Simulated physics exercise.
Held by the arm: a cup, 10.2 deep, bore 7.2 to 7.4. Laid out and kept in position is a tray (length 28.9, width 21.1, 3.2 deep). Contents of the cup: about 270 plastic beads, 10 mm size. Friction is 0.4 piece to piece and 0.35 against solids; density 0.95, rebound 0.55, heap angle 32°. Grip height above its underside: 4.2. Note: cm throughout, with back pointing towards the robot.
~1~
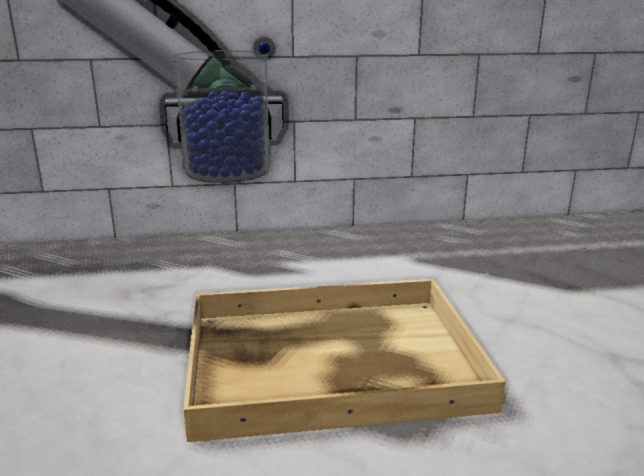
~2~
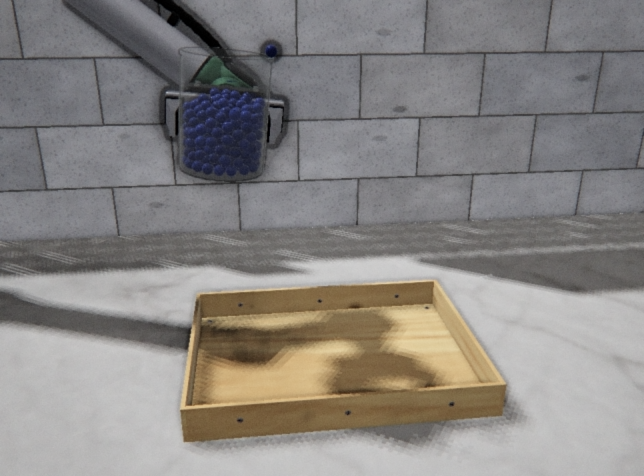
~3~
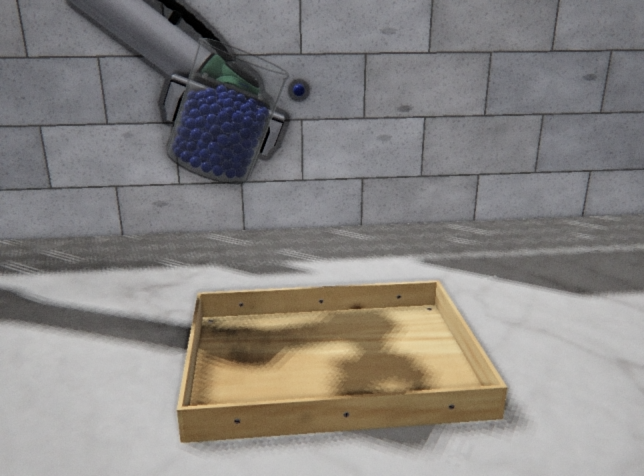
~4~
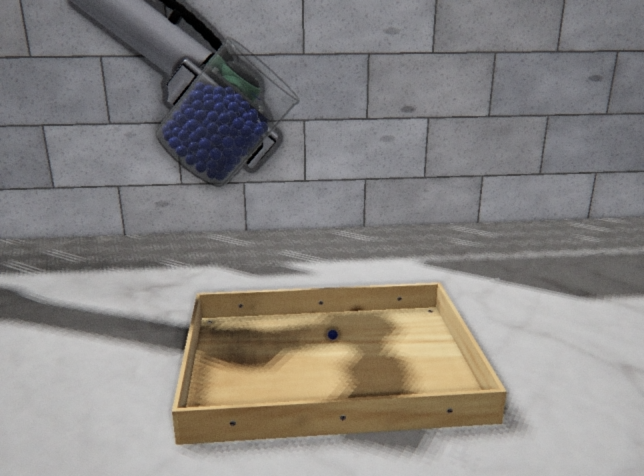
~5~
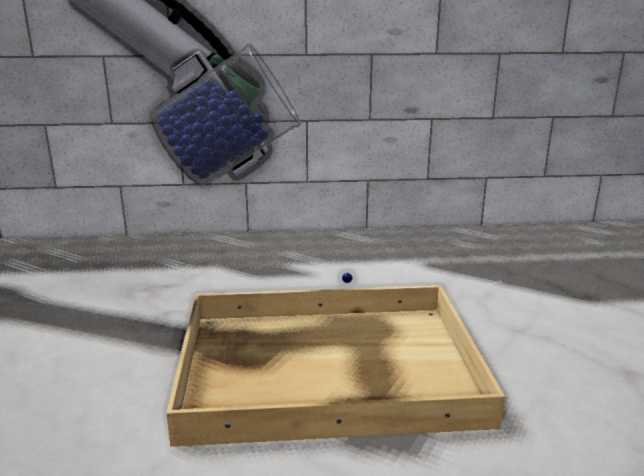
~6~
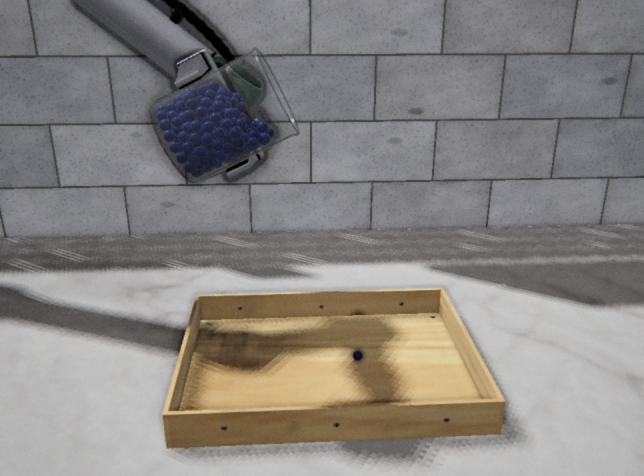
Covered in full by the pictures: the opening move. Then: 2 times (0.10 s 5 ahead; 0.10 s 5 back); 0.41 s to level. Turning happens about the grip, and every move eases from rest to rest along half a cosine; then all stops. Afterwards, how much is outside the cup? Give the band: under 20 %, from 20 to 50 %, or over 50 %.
The share falls between 20 and 50 %.
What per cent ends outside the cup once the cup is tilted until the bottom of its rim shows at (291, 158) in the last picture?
Somewhere around 85 %.
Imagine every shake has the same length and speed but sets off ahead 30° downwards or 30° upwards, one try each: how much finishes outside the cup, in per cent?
Estimates, in order: 15 % then 65 %.
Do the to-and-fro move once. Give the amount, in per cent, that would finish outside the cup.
Estimate for that case: 25 %.
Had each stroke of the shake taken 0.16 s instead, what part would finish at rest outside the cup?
It would come to around 15 %.
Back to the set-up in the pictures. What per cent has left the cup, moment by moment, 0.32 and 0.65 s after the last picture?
Readings in order: 20, 40.
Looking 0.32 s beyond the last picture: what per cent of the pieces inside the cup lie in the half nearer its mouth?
50 %.
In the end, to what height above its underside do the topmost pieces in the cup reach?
About 6.5 cm.
Then, 0.32 s on, tilted 64° forward, highest piece 28 above the table; 212 in the cup, 1 in the tray, 56 in flight or on a rim.
Then, 0.65 s on, tilted 22° forward, highest piece 30 above the table; 165 in the cup, 78 in the tray, 11 on the table or floor, 15 in flight or on a rim.
Then, 1.01 s on, level, highest piece 28 above the table; 165 in the cup, 80 in the tray, 24 on the table or floor.
Then, 2.06 s on, level, highest piece 28 above the table; 165 in the cup, 80 in the tray, 24 on the table or floor.
In the end, 165 in the cup, 80 in the tray, 24 on the table or floor. That is 39 % outside the cup.
